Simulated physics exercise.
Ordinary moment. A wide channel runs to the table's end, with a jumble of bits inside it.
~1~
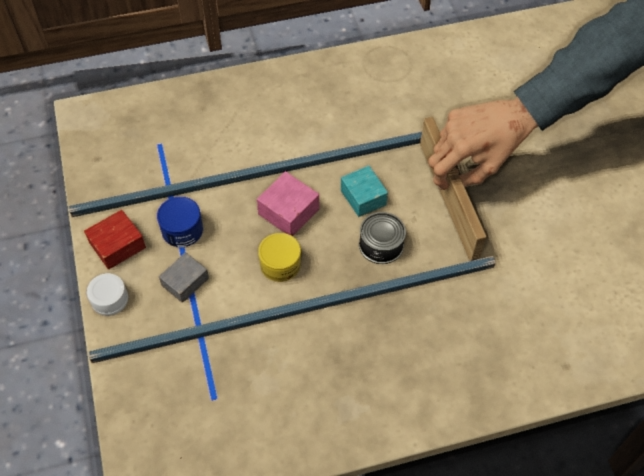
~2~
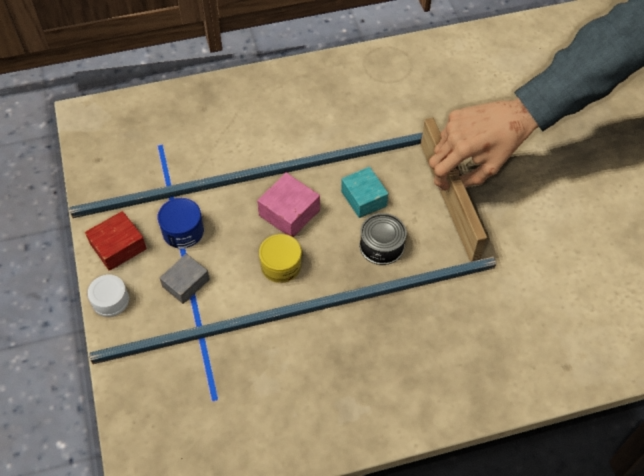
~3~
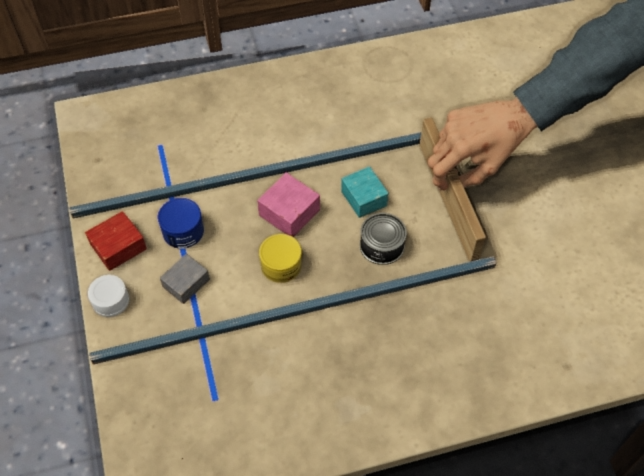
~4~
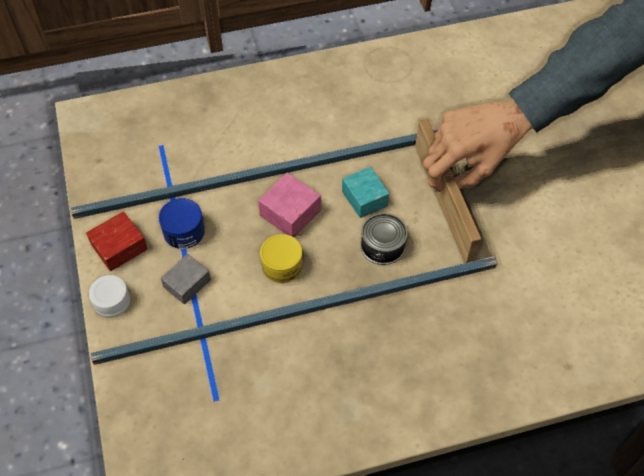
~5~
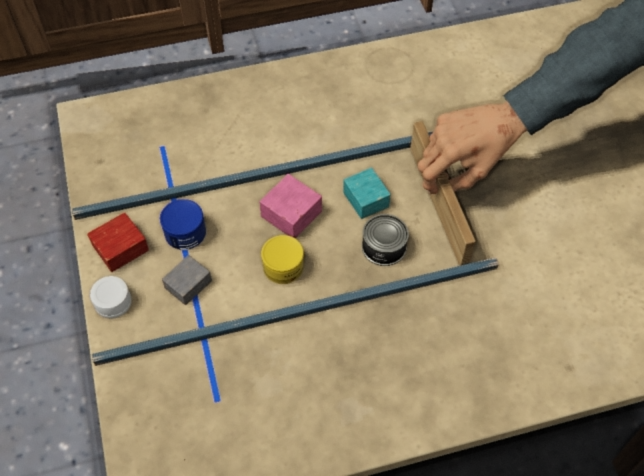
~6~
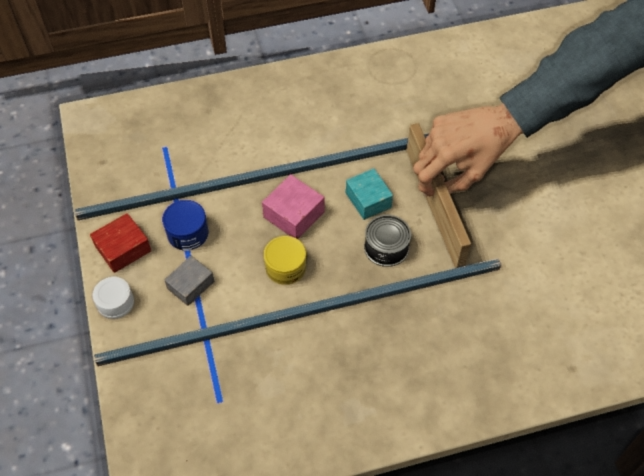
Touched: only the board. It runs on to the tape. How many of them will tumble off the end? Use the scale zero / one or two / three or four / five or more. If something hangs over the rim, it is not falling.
On that scale it is one or two.
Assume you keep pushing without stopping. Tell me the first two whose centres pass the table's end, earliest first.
Earliest first - red block, white lid.
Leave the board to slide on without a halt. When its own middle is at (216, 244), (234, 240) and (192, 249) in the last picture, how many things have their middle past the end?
2; 0; 2.
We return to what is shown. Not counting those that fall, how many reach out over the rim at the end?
The number overhanging is 2.
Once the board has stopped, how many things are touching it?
It's 2 of them.
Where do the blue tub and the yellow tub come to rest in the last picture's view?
(81, 248) and (128, 292), approximately.
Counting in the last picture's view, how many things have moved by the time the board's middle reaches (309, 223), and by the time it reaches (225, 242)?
The count reaches 4 first and 8 second.
Soon after, none off yet; white lid at rest near (114, 298); red block at rest near (121, 243); grey block at rest near (190, 280).
After that, none off yet; white lid at rest near (114, 298); red block moving near (115, 244); grey block displaced about its own width near (161, 284).
In the end, the number that fall off is one or two; gone, red block and white lid.
